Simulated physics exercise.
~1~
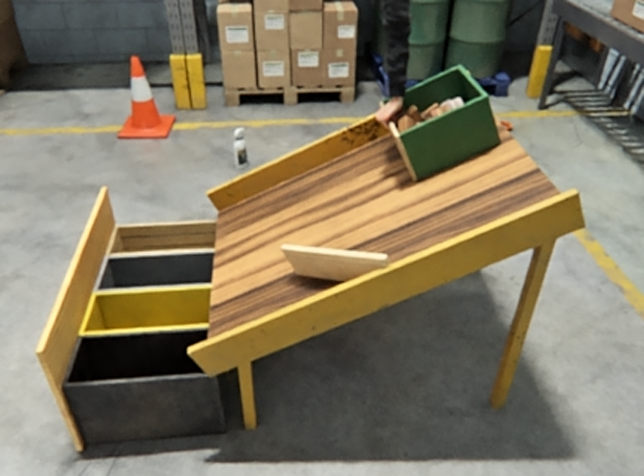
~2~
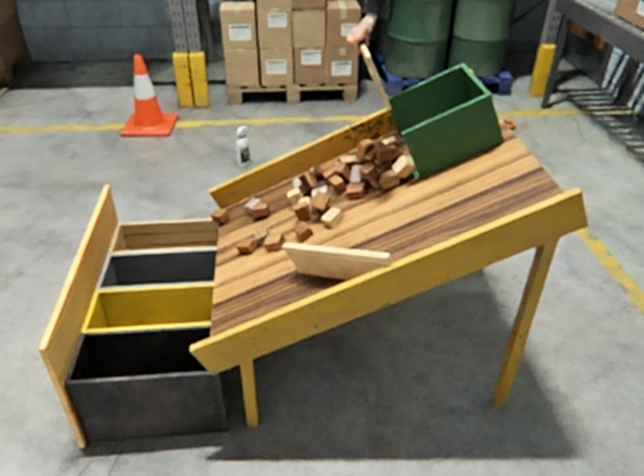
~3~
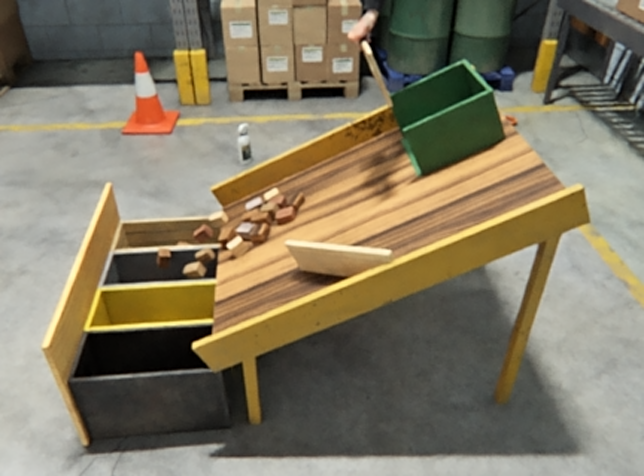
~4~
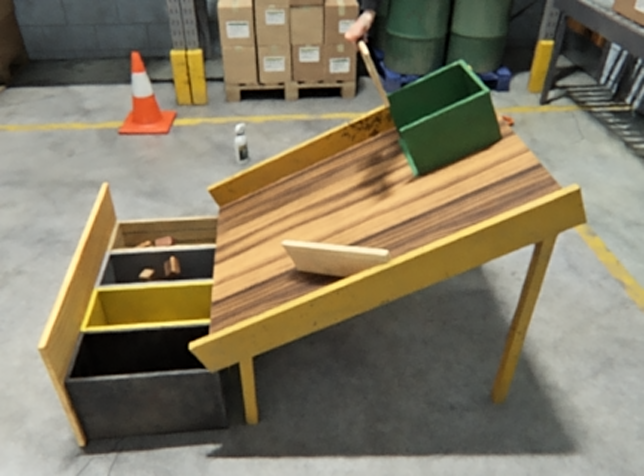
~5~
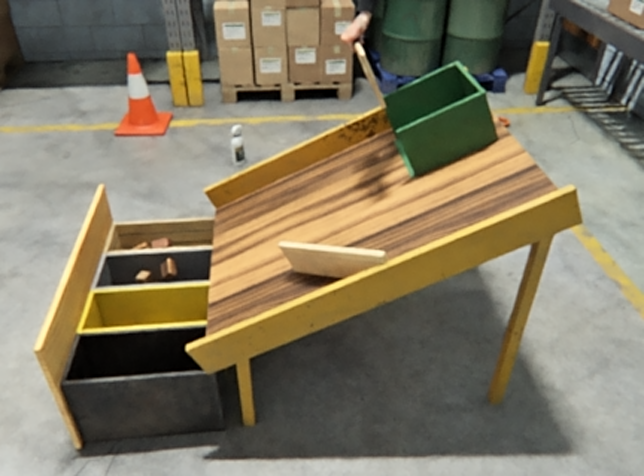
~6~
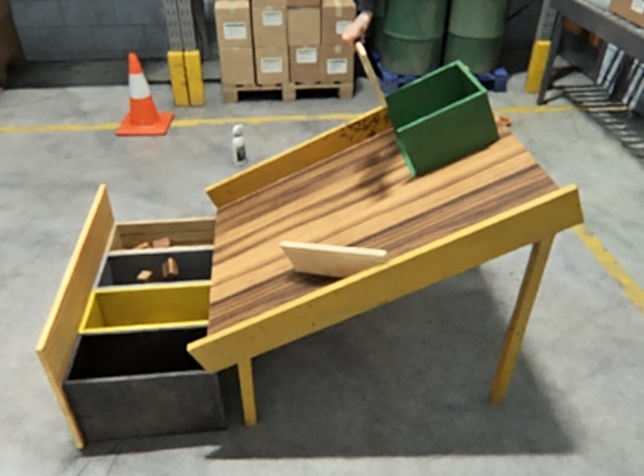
At first, a green box full of small wooden blocks sits at the top of a tilted, striped table with low yellow walls, while a hand reaches in behind it. The hand lifts a wooden gate, and the blocks spill down the slope to the left in a loose, tumbling crowd. They pass along the far side of an angled board and bunch near the lower edge. Several drop off into the containers below. In the end the table is bare, with blocks visible in the wooden tote and the grey tub, while the hand still holds the raised gate.
